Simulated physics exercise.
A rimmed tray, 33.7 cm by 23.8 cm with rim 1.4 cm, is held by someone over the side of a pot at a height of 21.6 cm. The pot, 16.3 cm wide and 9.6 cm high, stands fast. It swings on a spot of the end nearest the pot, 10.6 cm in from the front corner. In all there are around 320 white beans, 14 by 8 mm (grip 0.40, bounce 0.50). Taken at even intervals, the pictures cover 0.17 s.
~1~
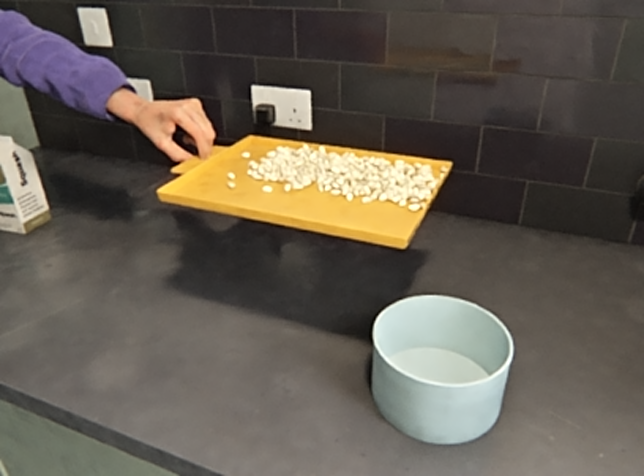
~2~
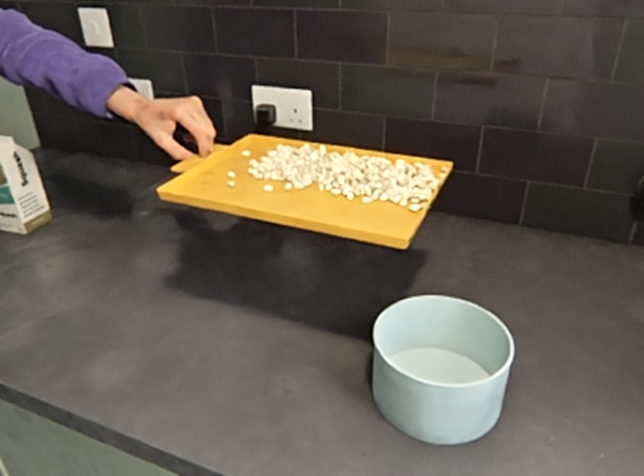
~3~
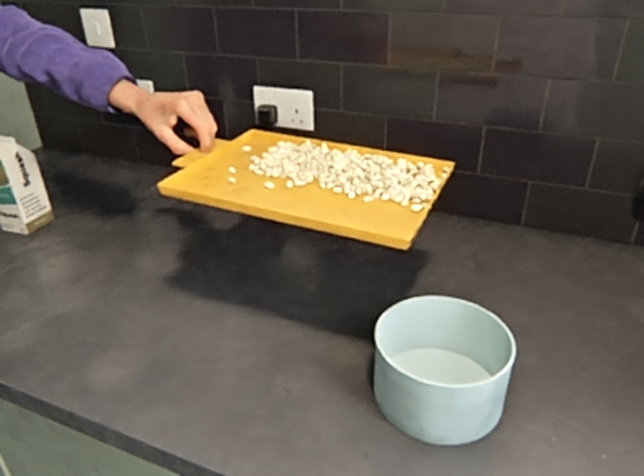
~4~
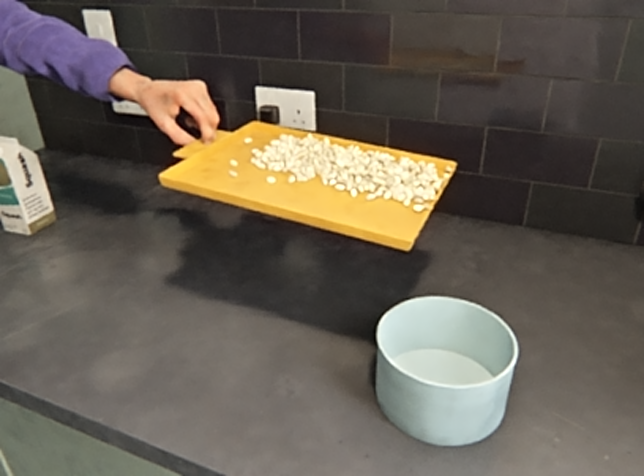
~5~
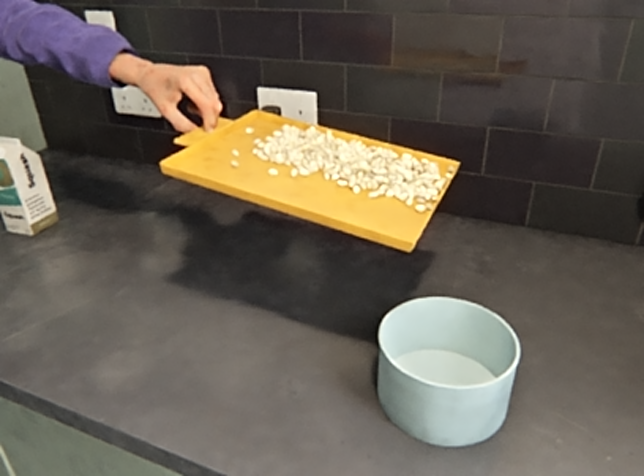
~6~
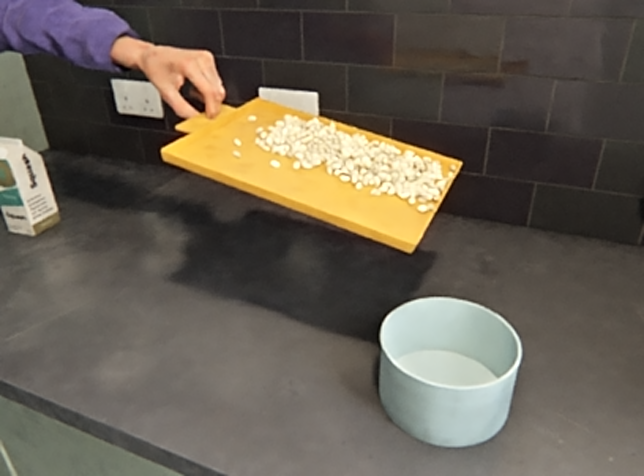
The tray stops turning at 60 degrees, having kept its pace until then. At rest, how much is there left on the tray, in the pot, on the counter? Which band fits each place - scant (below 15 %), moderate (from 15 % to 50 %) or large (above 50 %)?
Left on the tray - moderate; pot - moderate; counter - moderate.
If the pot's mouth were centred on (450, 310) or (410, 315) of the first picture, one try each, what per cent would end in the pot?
About 45 and 20 per cent.
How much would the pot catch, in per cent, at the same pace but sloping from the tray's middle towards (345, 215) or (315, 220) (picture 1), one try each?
Near 80 and 30 per cent, in that order.
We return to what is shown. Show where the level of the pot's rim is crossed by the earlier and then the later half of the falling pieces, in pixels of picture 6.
Roughly (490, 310) to begin with, later roughly (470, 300).
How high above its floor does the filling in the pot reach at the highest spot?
Measured height: Approx. 2.0 cm.
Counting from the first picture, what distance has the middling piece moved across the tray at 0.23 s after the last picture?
It has moved some 1 cm from its start.
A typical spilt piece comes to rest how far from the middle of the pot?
Distance: Some 18 cm.
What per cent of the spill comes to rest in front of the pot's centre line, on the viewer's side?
About 0 percent of the spill.
Then, 0.23 s after the last picture, tilt 36 degrees; the tray holds 100 %, the pot 0 %.
Then, 0.38 s after the last picture, tilt 52 degrees; the tray holds 100 %, the pot 0 %.
Then, 0.66 s after the last picture, tilt 60 degrees; the tray holds 40 %, the pot 10 %.
In the end, tray 25 %, pot 35 %, counter 40 %.
